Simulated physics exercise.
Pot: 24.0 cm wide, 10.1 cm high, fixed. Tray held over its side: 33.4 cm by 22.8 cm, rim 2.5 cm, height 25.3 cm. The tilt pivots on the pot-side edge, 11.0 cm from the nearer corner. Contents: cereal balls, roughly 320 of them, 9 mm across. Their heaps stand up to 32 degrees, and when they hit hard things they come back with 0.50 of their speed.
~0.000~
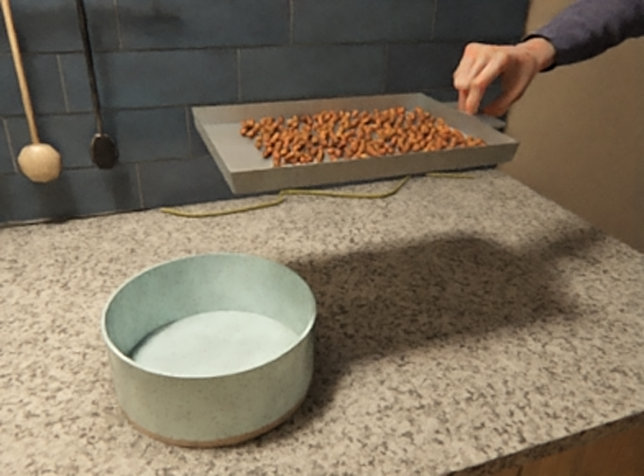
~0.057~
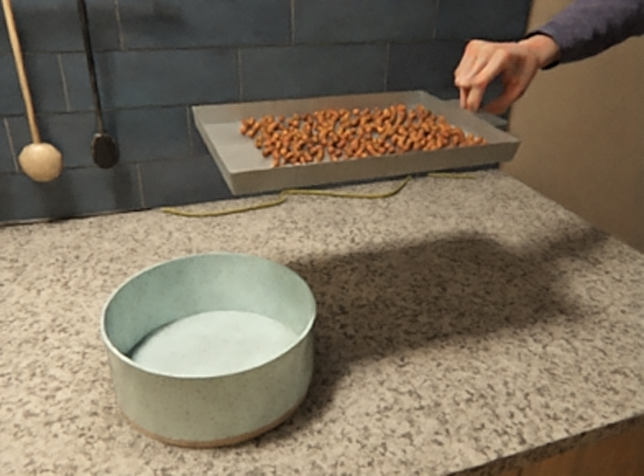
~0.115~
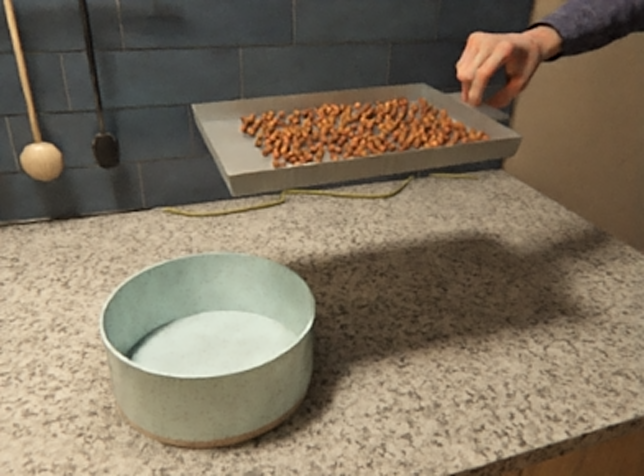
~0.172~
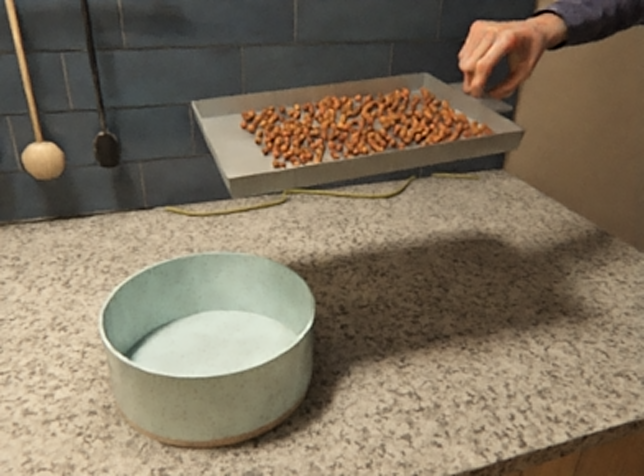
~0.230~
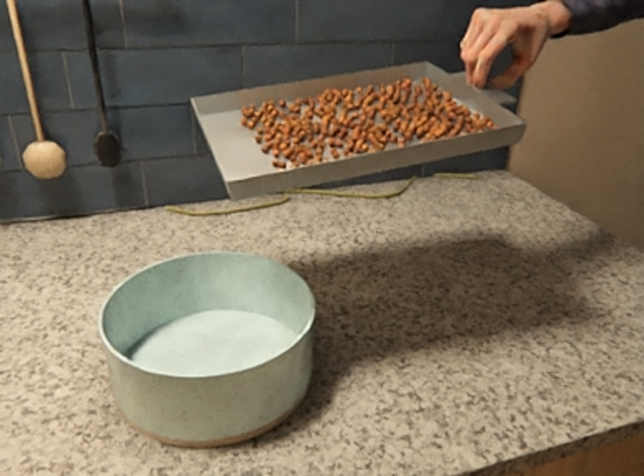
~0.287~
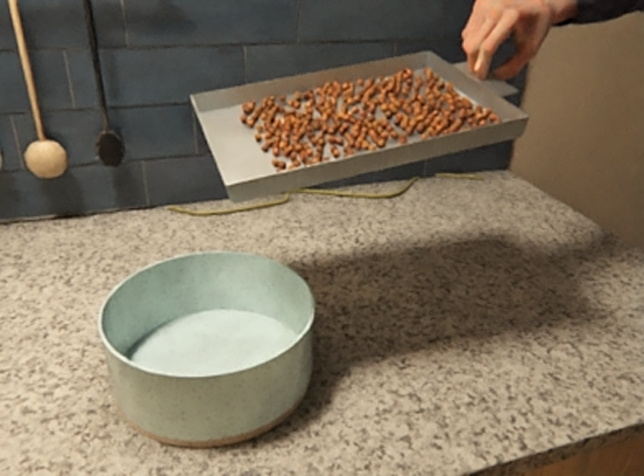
A grey tray of small brown pieces, held by a hand at its right end, tilted slightly as the hand raised that side, while the pale green bowl on the speckled counter stayed still.
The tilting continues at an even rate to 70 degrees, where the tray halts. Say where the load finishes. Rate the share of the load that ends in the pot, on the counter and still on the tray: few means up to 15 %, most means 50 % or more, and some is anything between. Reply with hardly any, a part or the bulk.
Pot: Hardly any; counter: Hardly any; left on the tray: The bulk.
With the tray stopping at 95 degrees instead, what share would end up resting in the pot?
It would land at about 100 percent.
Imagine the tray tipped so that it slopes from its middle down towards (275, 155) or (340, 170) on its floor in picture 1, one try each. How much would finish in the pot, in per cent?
Roughly 5 % for the first direction, roughly 0 % for the second.
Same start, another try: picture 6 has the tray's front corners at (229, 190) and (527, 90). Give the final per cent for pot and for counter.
Pot 35 % / counter 0 %.
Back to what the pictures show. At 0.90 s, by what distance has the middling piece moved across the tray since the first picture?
Displacement on the tray: Roughly 10 cm.
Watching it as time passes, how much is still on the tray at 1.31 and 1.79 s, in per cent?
Earlier moment 100, later moment 100.
After 0.90 s, tilt 39 degrees; the tray holds 100 %, the pot 0 %.
After 1.31 s, tilt 57 degrees; the tray holds 100 %, the pot 0 %.
After 1.79 s, tilt 70 degrees; the tray holds 100 %, the pot 0 %.
In the end, at 2.8 s, pot 10 %, counter 0 %, tray 95 %.
